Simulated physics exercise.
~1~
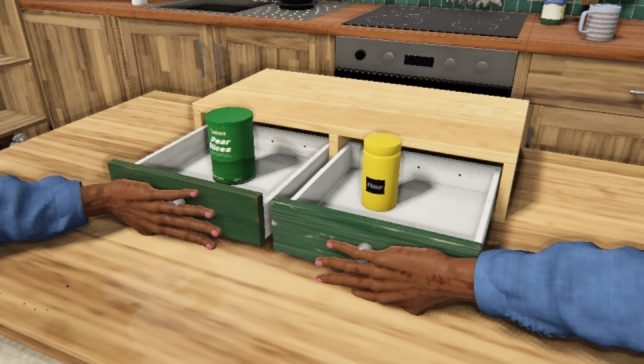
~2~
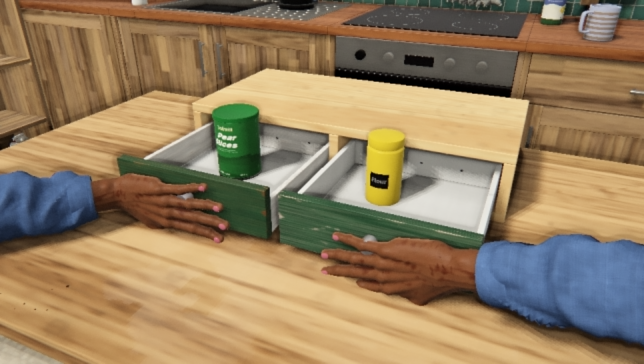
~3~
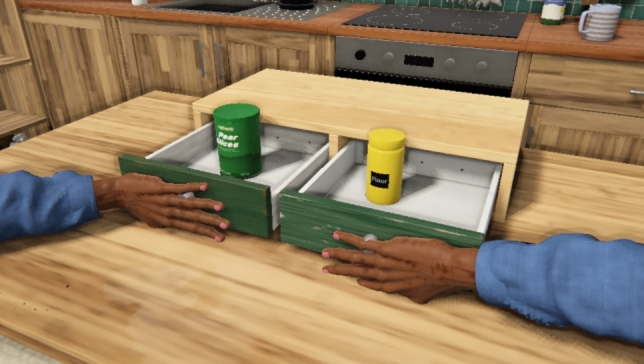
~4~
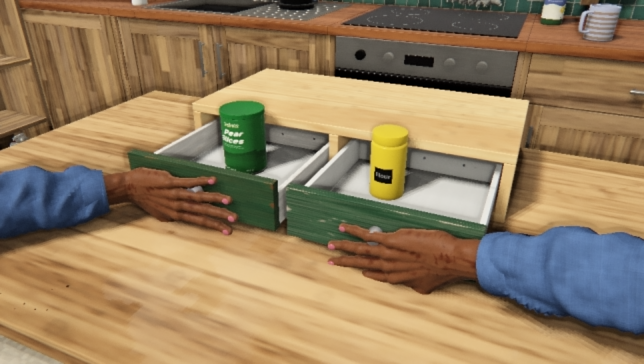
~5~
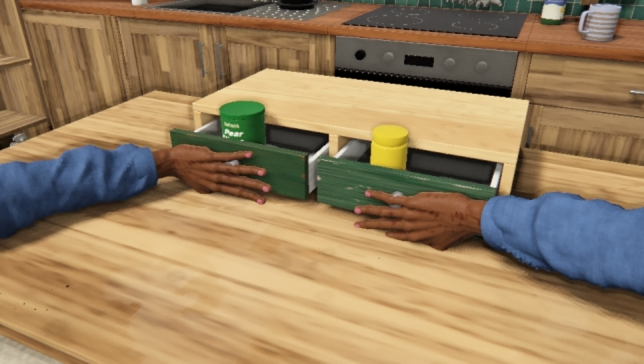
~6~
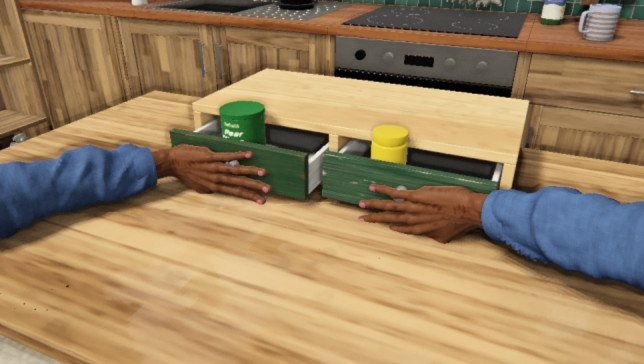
Two green-fronted drawers, one holding a green pot and the other a yellow jar, stood open in a wooden chest while a pair of hands pushed them inward together, until both jammed and stayed partly open with the containers still upright.
